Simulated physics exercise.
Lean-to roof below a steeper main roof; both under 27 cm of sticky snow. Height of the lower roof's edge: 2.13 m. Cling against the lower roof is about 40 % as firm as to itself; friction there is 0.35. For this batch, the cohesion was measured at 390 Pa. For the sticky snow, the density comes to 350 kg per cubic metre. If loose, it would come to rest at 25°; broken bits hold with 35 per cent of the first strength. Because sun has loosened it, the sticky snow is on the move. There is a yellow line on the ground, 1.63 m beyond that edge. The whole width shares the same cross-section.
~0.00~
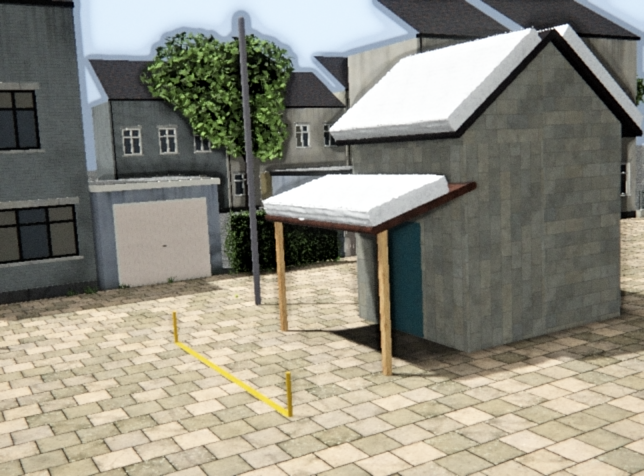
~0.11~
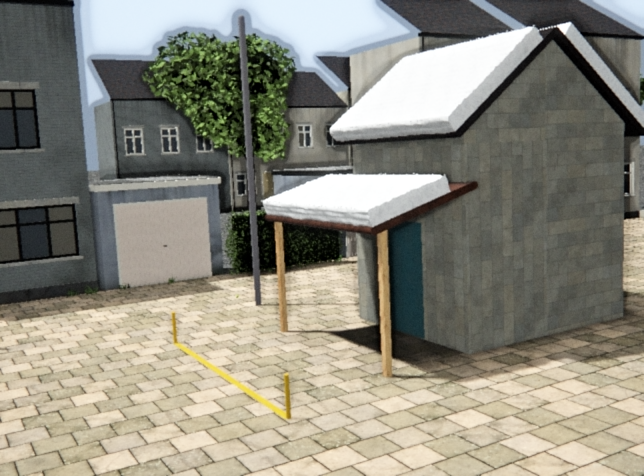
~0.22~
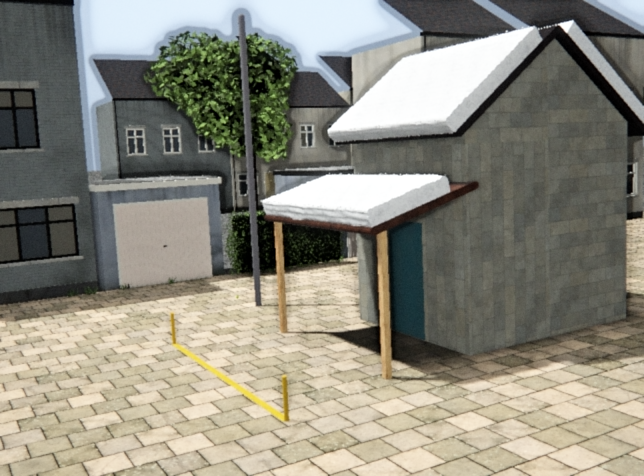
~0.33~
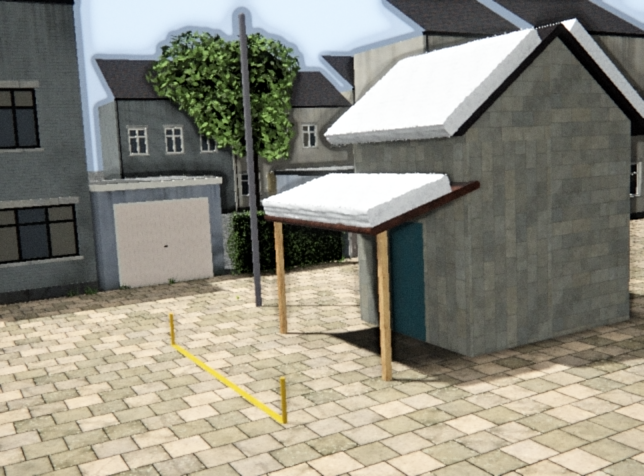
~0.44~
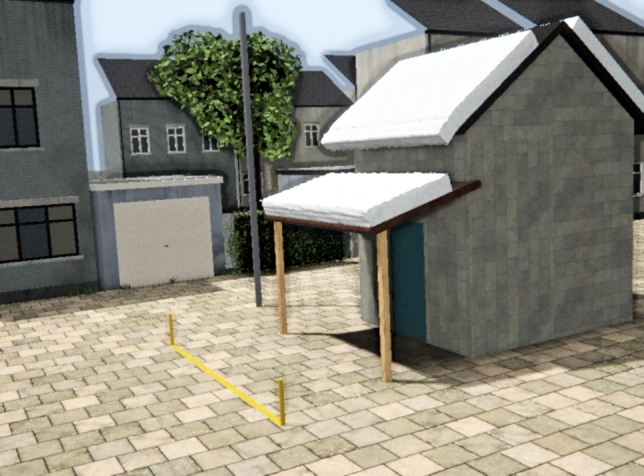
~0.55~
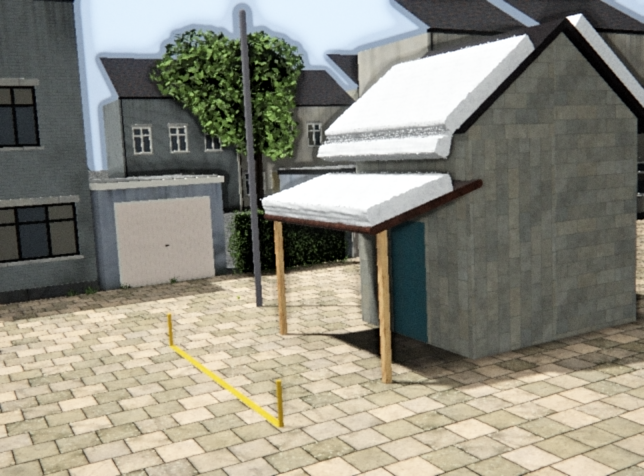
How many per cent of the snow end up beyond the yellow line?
About 30 %.
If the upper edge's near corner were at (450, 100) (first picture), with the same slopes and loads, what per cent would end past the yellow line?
40 %.
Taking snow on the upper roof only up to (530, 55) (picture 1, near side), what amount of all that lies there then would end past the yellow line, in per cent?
25 %.
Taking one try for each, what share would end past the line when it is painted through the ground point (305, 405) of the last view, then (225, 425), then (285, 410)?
Respectively 45, 18 and 40 percent would end past it.
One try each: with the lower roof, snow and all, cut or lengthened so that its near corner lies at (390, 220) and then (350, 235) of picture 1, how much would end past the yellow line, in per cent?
30 %, then 30 %.
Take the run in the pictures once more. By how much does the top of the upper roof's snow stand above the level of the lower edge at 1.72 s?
0.7 m, more or less.
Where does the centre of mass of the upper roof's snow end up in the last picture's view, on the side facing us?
Somewhere about (297, 349), I'd say.
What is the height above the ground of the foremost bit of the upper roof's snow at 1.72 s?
Measured height: Approx. 1.4 m.
After 1.08 s, none is below the lower edge and 0 % is past the line.
After 1.72 s, 25 % is below the lower edge and 0 % is past the line.
After 2.36 s, 67 % is below the lower edge and 25 % is past the line.
After 3.00 s, 71 % is below the lower edge and 30 % is past the line.
After 3.40 s, 71 % is below the lower edge and 30 % is past the line.
